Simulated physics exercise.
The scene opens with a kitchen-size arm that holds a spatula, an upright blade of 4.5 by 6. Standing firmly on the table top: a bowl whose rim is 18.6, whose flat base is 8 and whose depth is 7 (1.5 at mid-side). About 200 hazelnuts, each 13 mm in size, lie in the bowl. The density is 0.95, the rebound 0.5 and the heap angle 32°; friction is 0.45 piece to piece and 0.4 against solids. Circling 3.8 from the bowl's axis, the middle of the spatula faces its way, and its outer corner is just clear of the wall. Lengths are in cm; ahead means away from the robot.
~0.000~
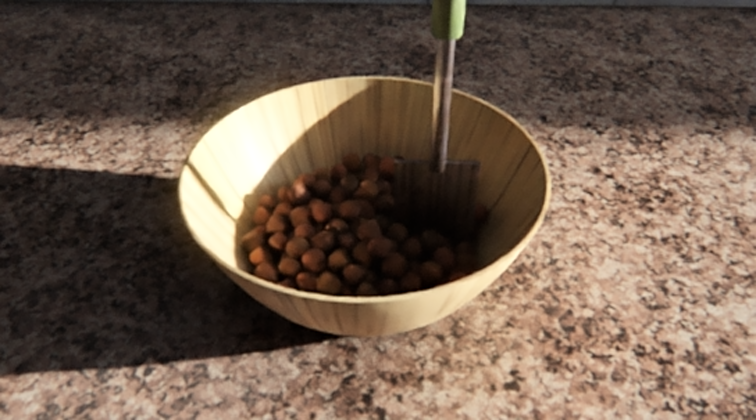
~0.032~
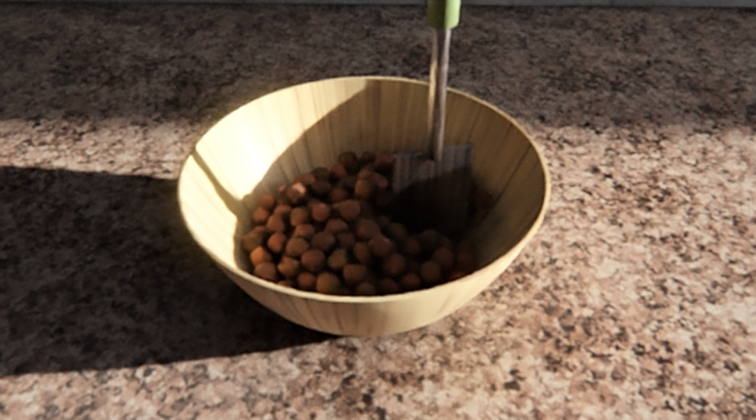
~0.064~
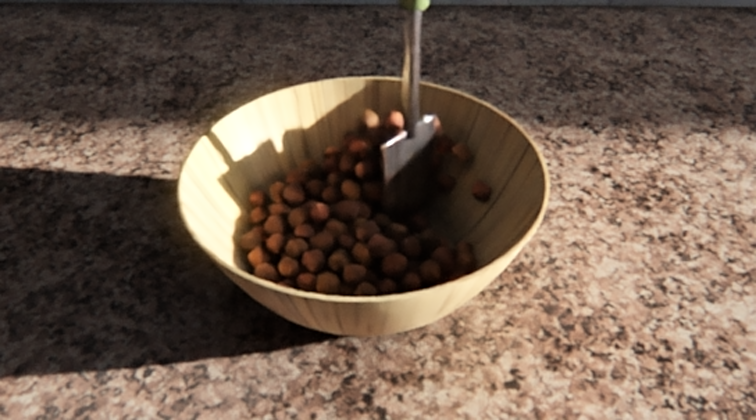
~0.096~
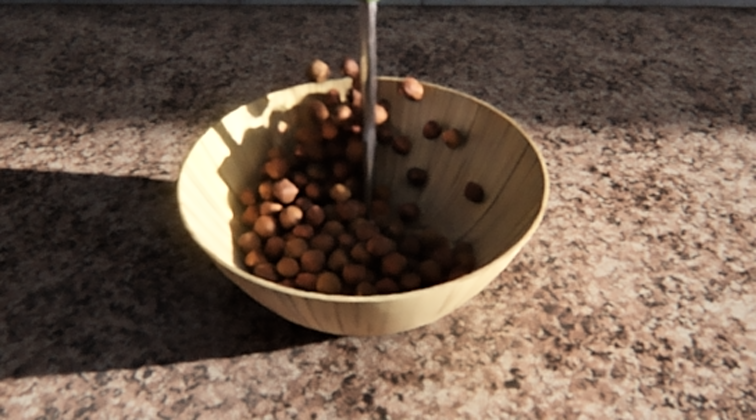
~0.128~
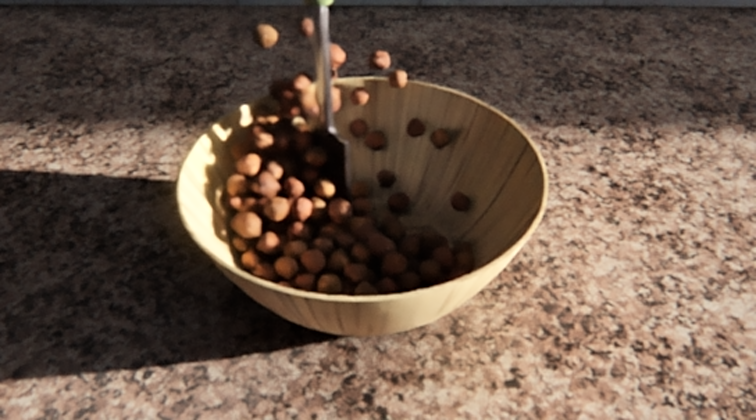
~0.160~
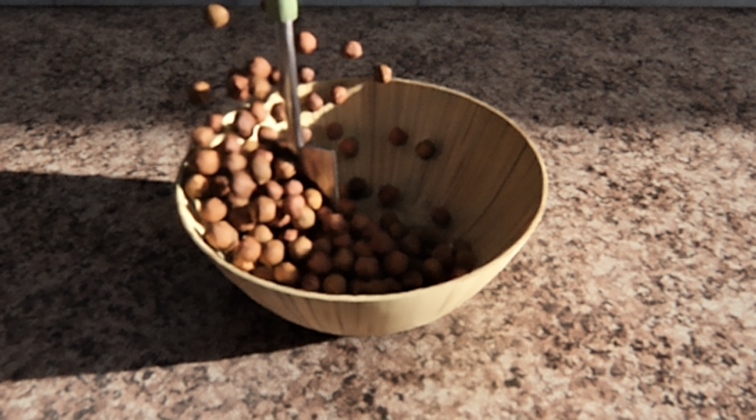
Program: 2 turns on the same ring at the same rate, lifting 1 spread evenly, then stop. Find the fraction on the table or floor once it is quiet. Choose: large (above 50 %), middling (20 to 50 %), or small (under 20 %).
Middling.
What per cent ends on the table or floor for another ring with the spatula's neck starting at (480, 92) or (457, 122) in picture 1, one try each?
First try about 0 per cent, second try about 35 per cent.
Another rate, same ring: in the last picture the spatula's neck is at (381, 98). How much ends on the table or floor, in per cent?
Some 0 per cent.
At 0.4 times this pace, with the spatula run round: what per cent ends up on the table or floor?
I'd say about 0 %.
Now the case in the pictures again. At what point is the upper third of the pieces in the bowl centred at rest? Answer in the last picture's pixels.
The centre sits around (380, 226) in the last picture.
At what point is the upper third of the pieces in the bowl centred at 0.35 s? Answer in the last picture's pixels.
About pixel (465, 182).
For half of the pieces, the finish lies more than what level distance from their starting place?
Something like 11 centimetres, give or take.
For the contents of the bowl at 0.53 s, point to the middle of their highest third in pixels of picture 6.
Centre estimate: (260, 228).
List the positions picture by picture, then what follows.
In the first picture, the spatula neck at (439, 137), 0° round; upper third of the load around (363, 214), from x 255 to 480, top at y 160; 200 in the bowl.
In the second picture, the spatula neck at (435, 126), 15° round; upper third of the load around (364, 208), from x 255 to 485, top at y 160.
In the third picture, the spatula neck at (410, 105), 51° round; upper third of the load around (360, 189), from x 250 to 480, top at y 125.
In the fourth picture, the spatula neck at (368, 96), 88° round; upper third of the load around (333, 161), from x 250 to 475, top at y 70.
In the fifth picture, the spatula neck at (325, 101), 124° round; upper third of the load around (292, 152), from x 235 to 465, top at y 30; 198 in the bowl, 2 in flight or on the tool.
In the sixth picture, the spatula neck at (293, 119), 161° round; upper third of the load around (257, 164), from x 195 to 465, top at y 5; 197 in the bowl, 3 in flight or on the tool.
After 0.35 s, 16° round, highest piece 10 above the table; 157 in the bowl, 17 on the table or floor, 26 in flight or on the tool.
After 0.53 s, 230° round, highest piece 9 above the table; 142 in the bowl, 53 on the table or floor, 5 in flight or on the tool.
After 0.82 s, 0° round, highest piece 6 above the table; 135 in the bowl, 64 on the table or floor, 1 in flight or on the tool.
After 1.52 s, 0° round, highest piece 4 above the table; 135 in the bowl, 65 on the table or floor.
In the end, 135 in the bowl, 65 on the table or floor. That is 32 % on the table or floor.
